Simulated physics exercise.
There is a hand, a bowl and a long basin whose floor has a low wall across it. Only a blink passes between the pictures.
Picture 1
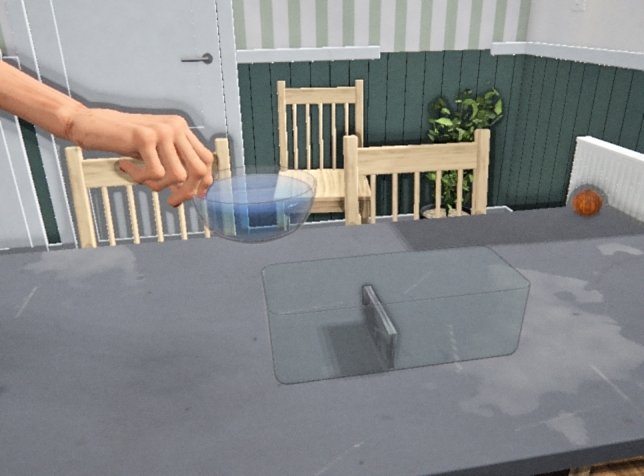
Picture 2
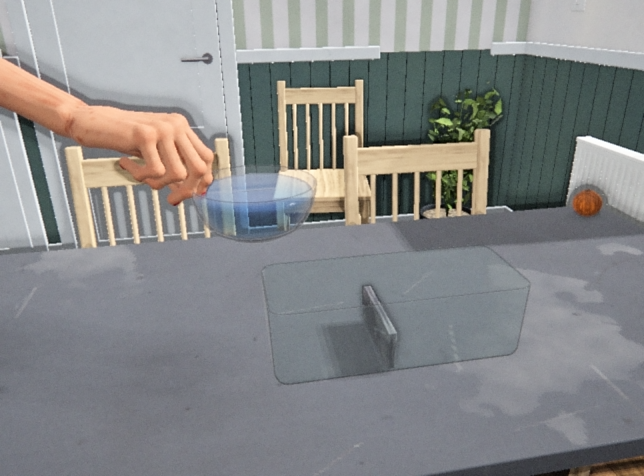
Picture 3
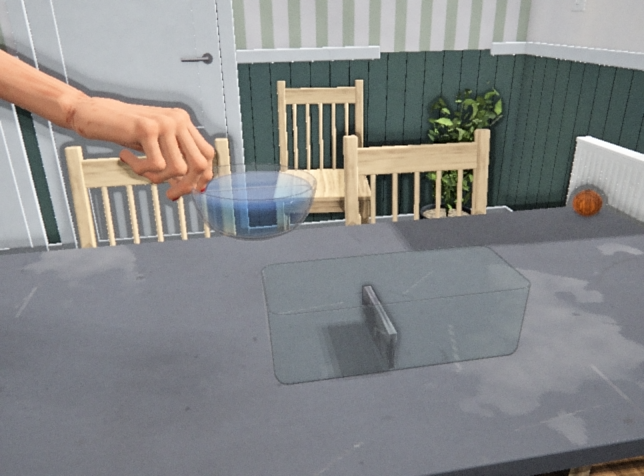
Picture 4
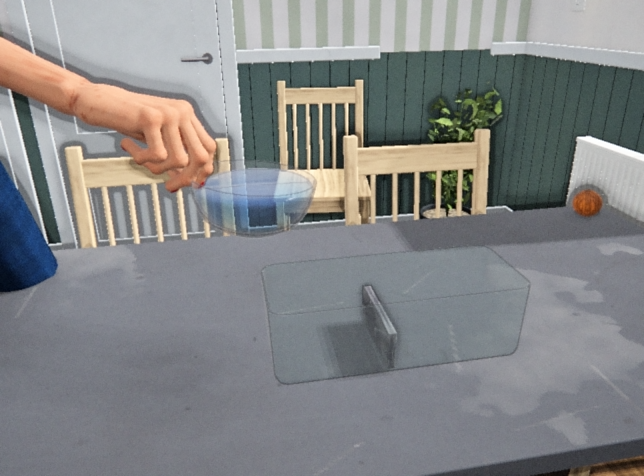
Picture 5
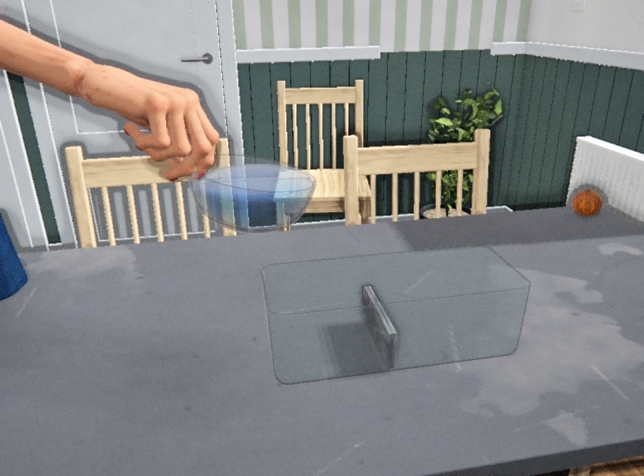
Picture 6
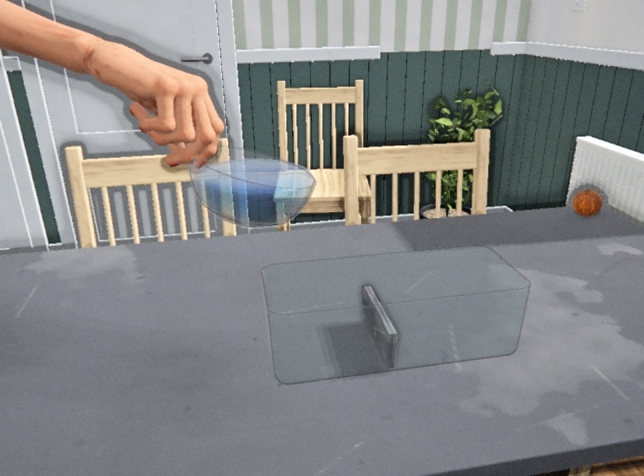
In a room with green panelling, striped wallpaper and a pale door, a fixed camera looks slightly down across a grey table. A hand at the left holds a clear bowl of bluish liquid above a transparent basin with a low wall inside, with wooden chairs, a plant and an orange ball beyond. The hand gradually tilts the bowl rightward, while something blue briefly shows at the left edge.
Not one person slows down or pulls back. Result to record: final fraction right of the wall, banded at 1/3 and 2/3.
Fraction right of wall: Over 2/3.
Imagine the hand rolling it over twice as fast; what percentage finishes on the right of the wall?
It comes to some 65 in a hundred.
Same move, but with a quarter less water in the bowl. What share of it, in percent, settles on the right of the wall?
Estimated share: Around 85 %.
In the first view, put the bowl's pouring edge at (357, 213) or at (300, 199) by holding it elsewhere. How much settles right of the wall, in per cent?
First try 95 %, second try 60 %.
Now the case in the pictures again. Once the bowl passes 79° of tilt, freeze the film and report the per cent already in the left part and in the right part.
You'd find 10 per cent on the left and 10 per cent on the right.
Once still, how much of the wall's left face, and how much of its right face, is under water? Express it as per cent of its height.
Once it is still, the left part shows 10 per cent and the right part 40.
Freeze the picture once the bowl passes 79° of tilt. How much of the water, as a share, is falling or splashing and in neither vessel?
I'd say some 55 per cent.
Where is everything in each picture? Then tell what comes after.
In the first frame, tilt 0°; pouring edge (315, 180); surface from (193, 193) to (312, 185); the long basin's rim runs from (265, 290) to (509, 265); the wall's top is at (379, 309).
In the second frame, tilt 1°; pouring edge (315, 180); surface from (194, 193) to (312, 185).
In the third frame, tilt 3°; pouring edge (315, 180); surface from (194, 191) to (312, 183).
In the fourth frame, tilt 6°; pouring edge (315, 180); surface from (193, 187) to (312, 180).
In the fifth frame, tilt 11°; pouring edge (315, 180); surface from (194, 182) to (313, 176).
In the sixth frame, tilt 17°; pouring edge (314, 180); surface from (194, 174) to (311, 176); 2 per cent is over the edge.
A moment on, the bowl is tipped on its side and 28 per cent is still to pour, 8 is left of the wall and 10 right of it.
Next, the bowl is tipped right over and 0 per cent is still to pour, 11 is left of the wall and 81 right of it.
Then the bowl is tipped right over and 0 per cent is still to pour, 14 is left of the wall and 85 right of it.
Later the bowl is tipped right over and 0 per cent is still to pour, 14 is left of the wall and 85 right of it.
At rest 14 per cent lies left of the wall, 85 right of it and 1 outside.
